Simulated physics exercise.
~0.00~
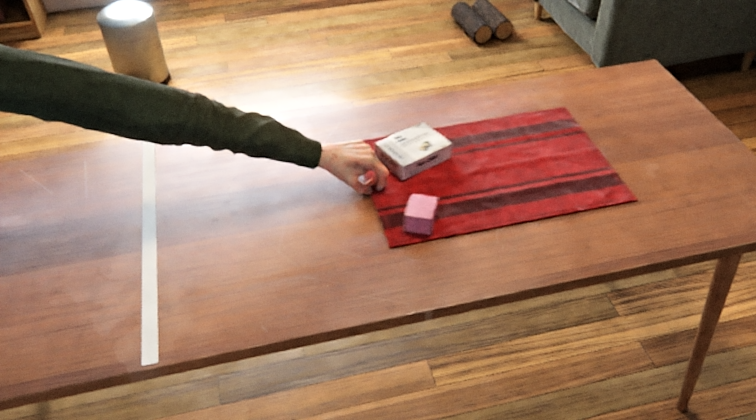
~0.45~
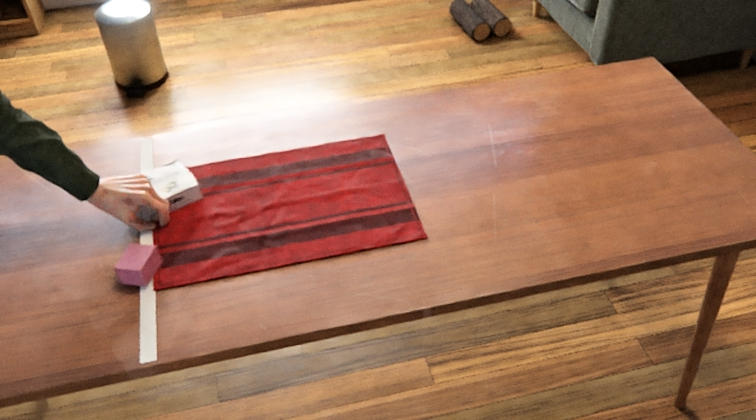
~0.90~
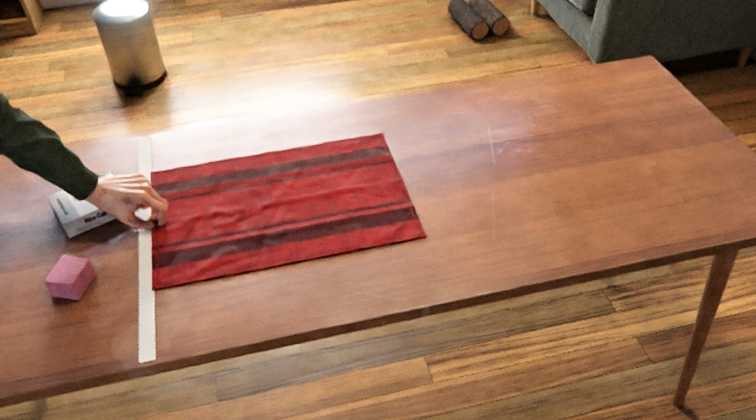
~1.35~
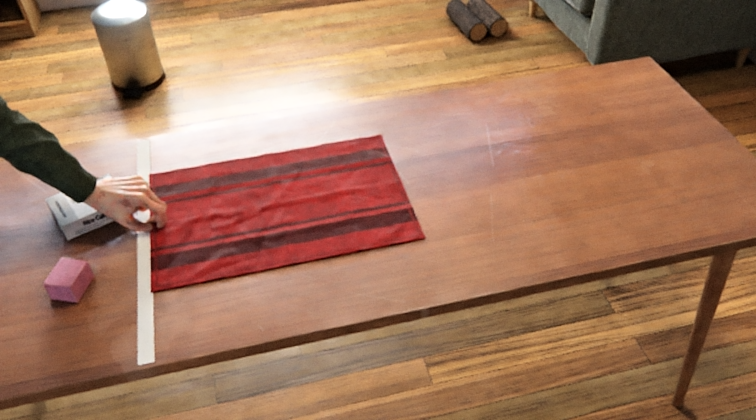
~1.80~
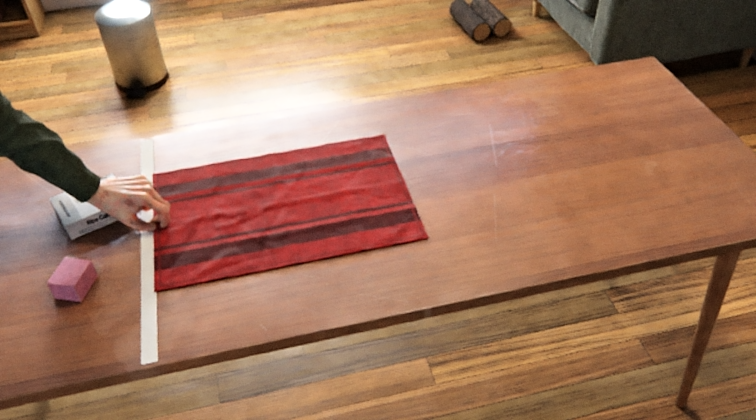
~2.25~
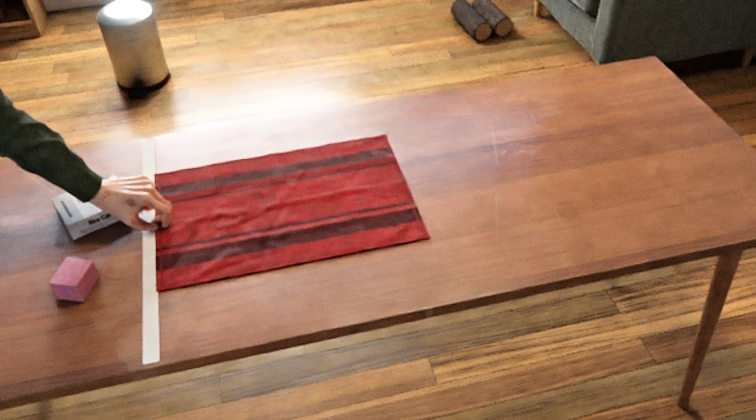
Red striped cloth being pulled left by a hand to a pale tape line, white packet and pink block sliding off beyond it.
